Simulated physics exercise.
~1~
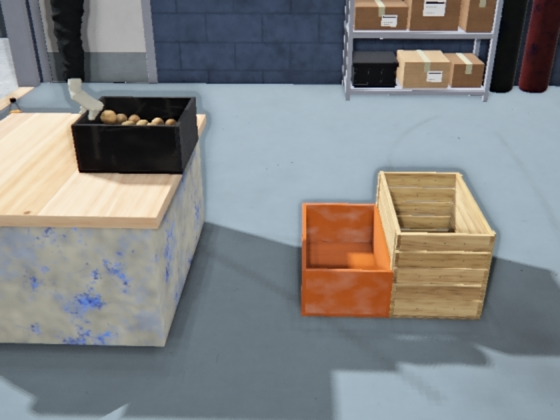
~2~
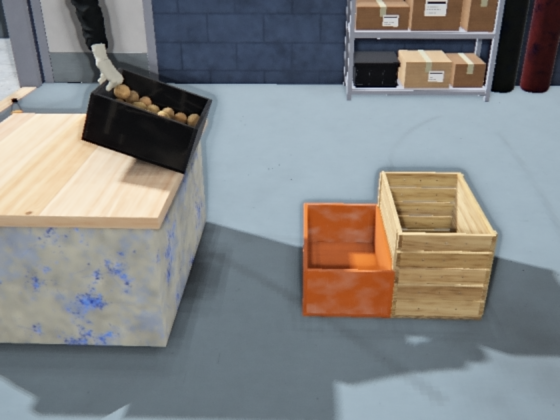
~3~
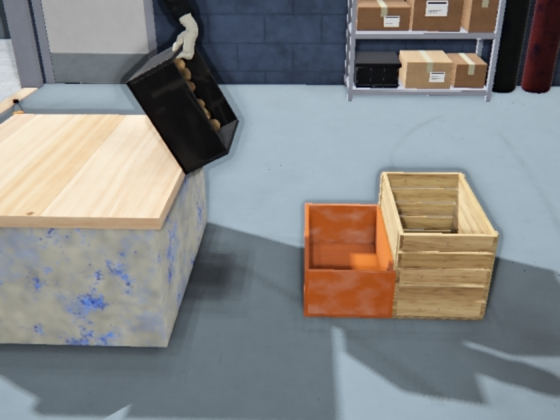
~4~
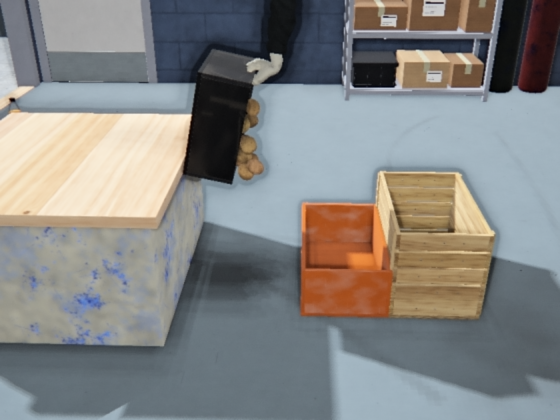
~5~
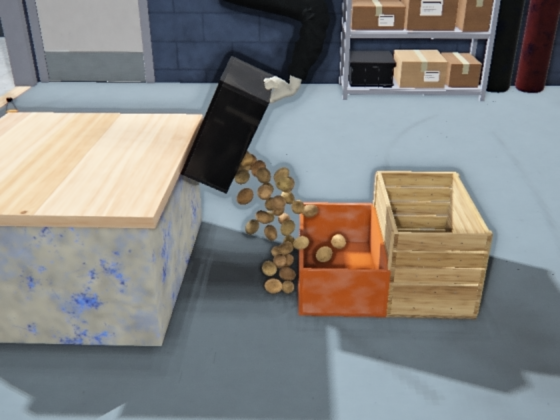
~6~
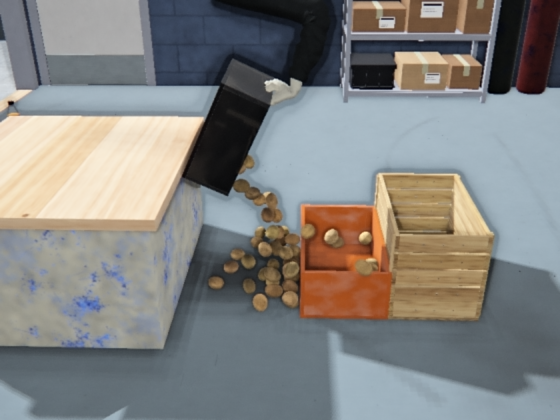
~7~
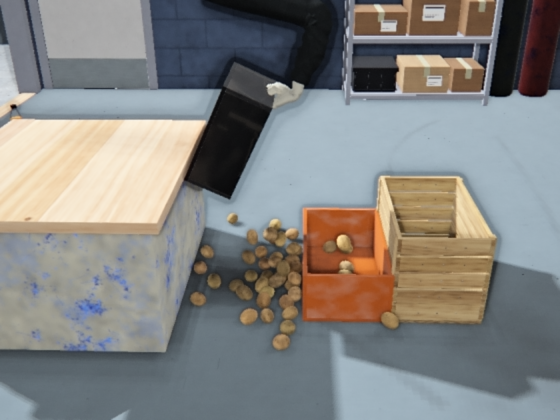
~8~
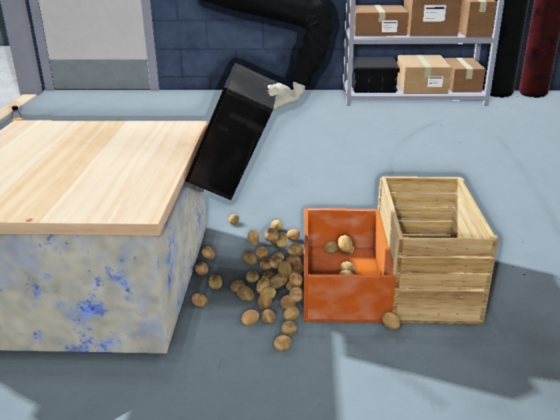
A black crate of round brown potatoes sits on a pale wood-topped bench at left, seen from slightly above in a storeroom with boxes shelved behind. On the grey floor to the right stand an orange bin and, against its far side, a wooden tote. A pale hand on a dark arm lifts and tips the crate rightward over the bench's edge until its mouth points down. Potatoes spill out in a stream, a few landing in the orange bin while most hit the floor short of it. The crate hangs tilted and still, with potatoes scattered between bench and bin.
